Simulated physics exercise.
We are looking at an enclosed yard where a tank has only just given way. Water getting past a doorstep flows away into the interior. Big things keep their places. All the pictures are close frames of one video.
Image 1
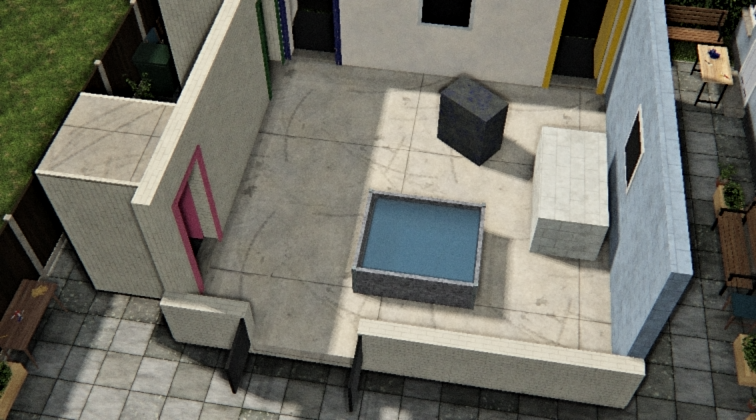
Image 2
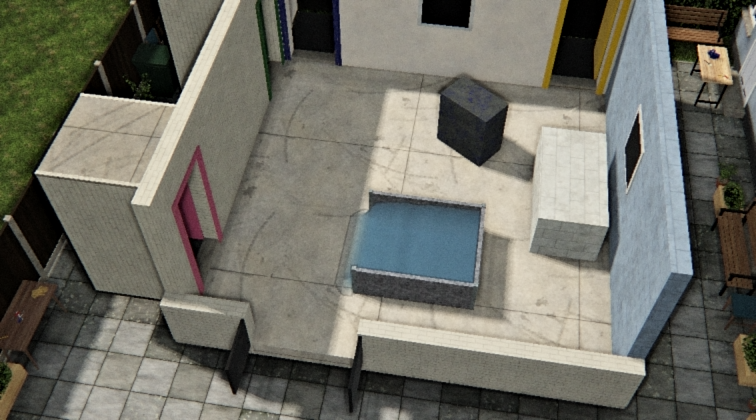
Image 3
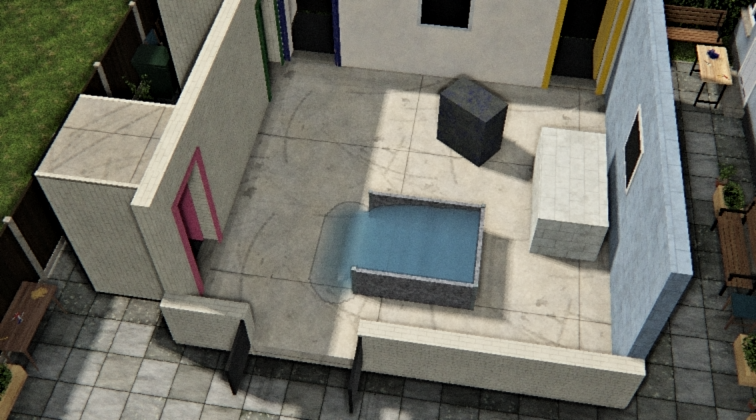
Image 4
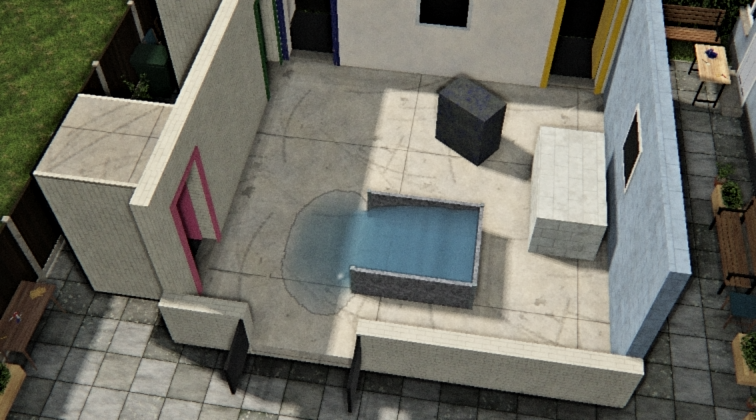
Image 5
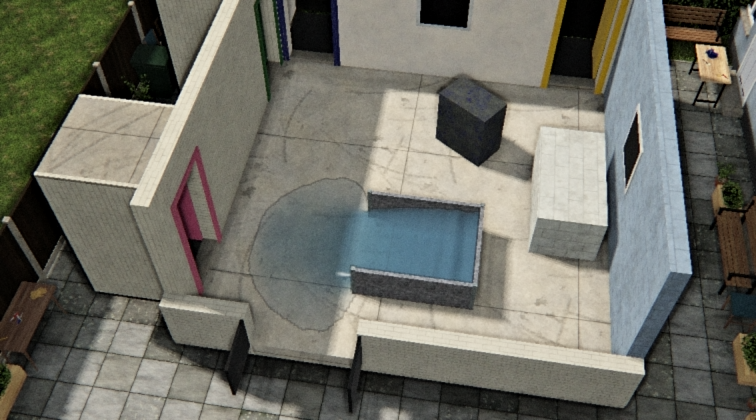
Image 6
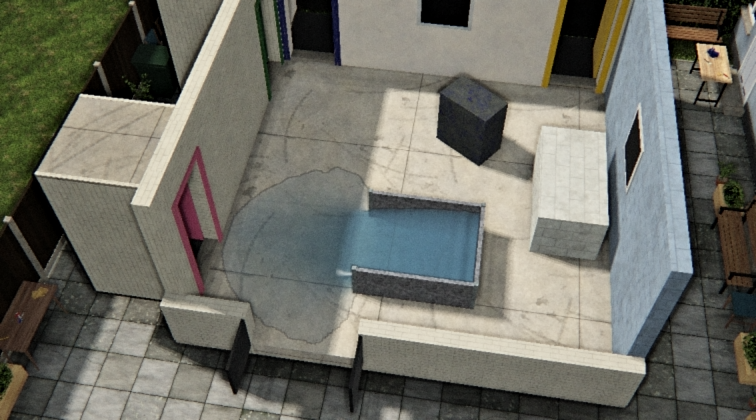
Water pouring from the open left side of a dark-walled tank, spreading leftward in a widening rounded sheet across a walled yard.
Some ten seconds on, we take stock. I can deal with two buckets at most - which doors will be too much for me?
One by one: The blue door tips over the cap there; the pink door tips over the cap there; the green door stays at or under the cap there; the yellow door stays at or under the cap there.
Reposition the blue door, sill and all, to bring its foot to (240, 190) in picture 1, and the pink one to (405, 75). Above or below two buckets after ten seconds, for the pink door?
Note: Pink one comes out below.
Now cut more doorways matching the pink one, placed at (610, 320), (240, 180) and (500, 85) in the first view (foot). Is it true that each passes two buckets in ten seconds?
Stays below the line; crosses the line; stays below the line.
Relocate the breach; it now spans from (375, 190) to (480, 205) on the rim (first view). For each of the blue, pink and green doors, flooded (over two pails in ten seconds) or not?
In that case the blue door overshoots, while the pink door undershoots and the green door overshoots.
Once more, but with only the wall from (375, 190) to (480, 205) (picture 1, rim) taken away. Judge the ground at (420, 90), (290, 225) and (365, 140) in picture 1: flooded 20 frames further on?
Spot one ends up deluged, spot two untouched by the spill, spot three deluged.
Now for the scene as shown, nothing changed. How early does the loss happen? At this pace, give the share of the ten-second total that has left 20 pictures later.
My figure is about 50 in a hundred.
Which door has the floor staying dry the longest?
My answer: The yellow one.
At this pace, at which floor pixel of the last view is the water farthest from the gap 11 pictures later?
I'd say around (275, 85).
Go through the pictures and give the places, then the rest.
In the first frame, the tank at (421, 239) is whole and still.
In the second frame, water pours out at (365, 246) and has run to (361, 214).
In the third frame, water pours out at (365, 248) and has run to (345, 207).
In the fourth frame, the front is at (327, 198), out from the gap at (364, 248).
In the fifth frame, water pours out at (364, 248) and has run to (275, 209).
In the sixth frame, the front is at (239, 219), out from the gap at (365, 248).
A moment on, water covers 25 % of the floor; the blue door not reached, the pink door over two buckets in, the green door not reached, the yellow door not reached.
Next, water covers 25 % of the floor; the blue door not reached, the pink door far over two buckets in, the green door not reached, the yellow door not reached.
Then, water covers 40 % of the floor; the blue door under two buckets in, the pink door far over two buckets in, the green door wet at the sill, nothing in, the yellow door not reached.
Later, water covers 60 % of the floor; the blue door over two buckets in, the pink door far over two buckets in, the green door wet at the sill, nothing in, the yellow door not reached.
In the end, water covers 85 % of the floor; the blue door over two buckets in, the pink door far over two buckets in, the green door wet at the sill, nothing in, the yellow door wet at the sill, nothing in.
